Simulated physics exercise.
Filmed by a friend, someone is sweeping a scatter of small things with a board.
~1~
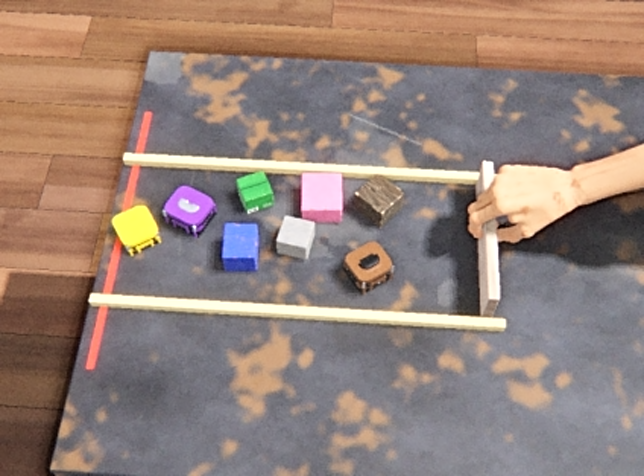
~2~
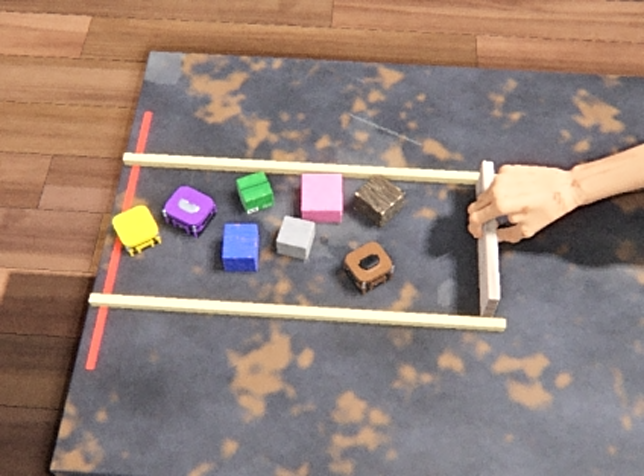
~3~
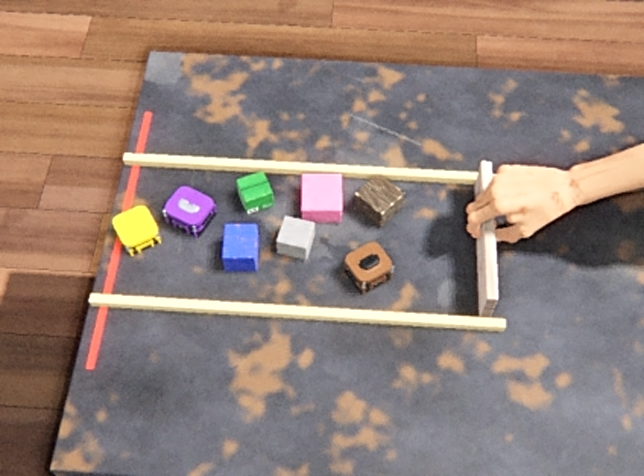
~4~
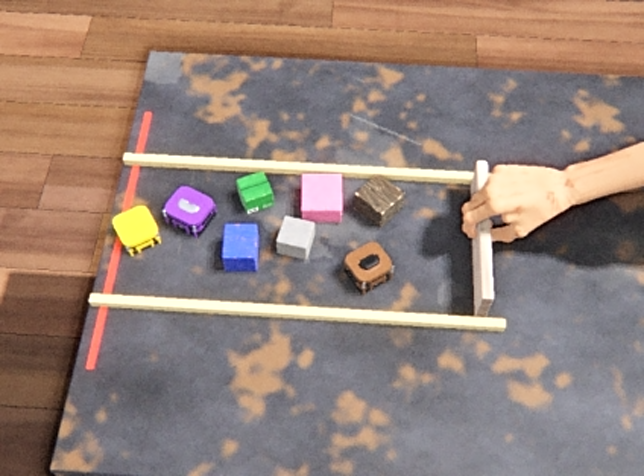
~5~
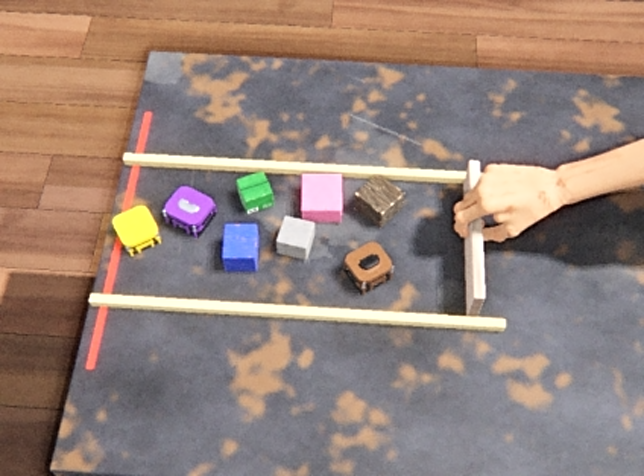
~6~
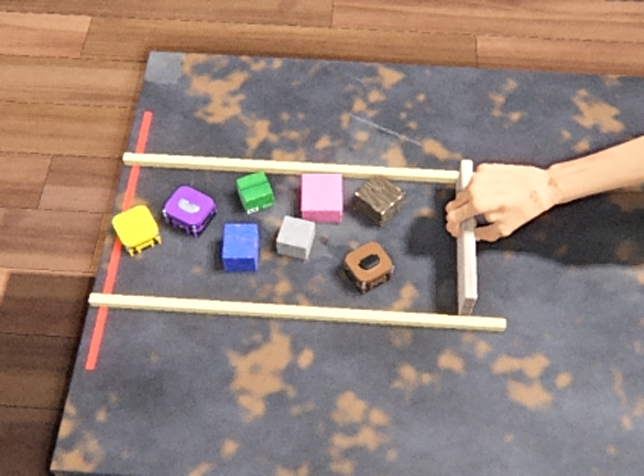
A board held upright by a hand slid a short way left between two pale strips, toward a scatter of small colourful blocks and cases, which stayed still and were not touched.
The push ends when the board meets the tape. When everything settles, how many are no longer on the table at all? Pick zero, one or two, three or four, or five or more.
Five or more are off the table.
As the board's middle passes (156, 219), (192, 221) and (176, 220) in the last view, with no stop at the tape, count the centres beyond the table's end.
Place by place: 5, 3 and 3.
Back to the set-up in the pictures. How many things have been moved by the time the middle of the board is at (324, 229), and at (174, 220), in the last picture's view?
Counting first: 6, next 8.
Soon after, none off yet; yellow case at rest near (137, 231); purple case at rest near (191, 212); blue block moving near (231, 248).
At rest, the number that fall off is five or more; fallen, black block, brown case, pink block, grey block, green box, blue block, purple case and yellow case.
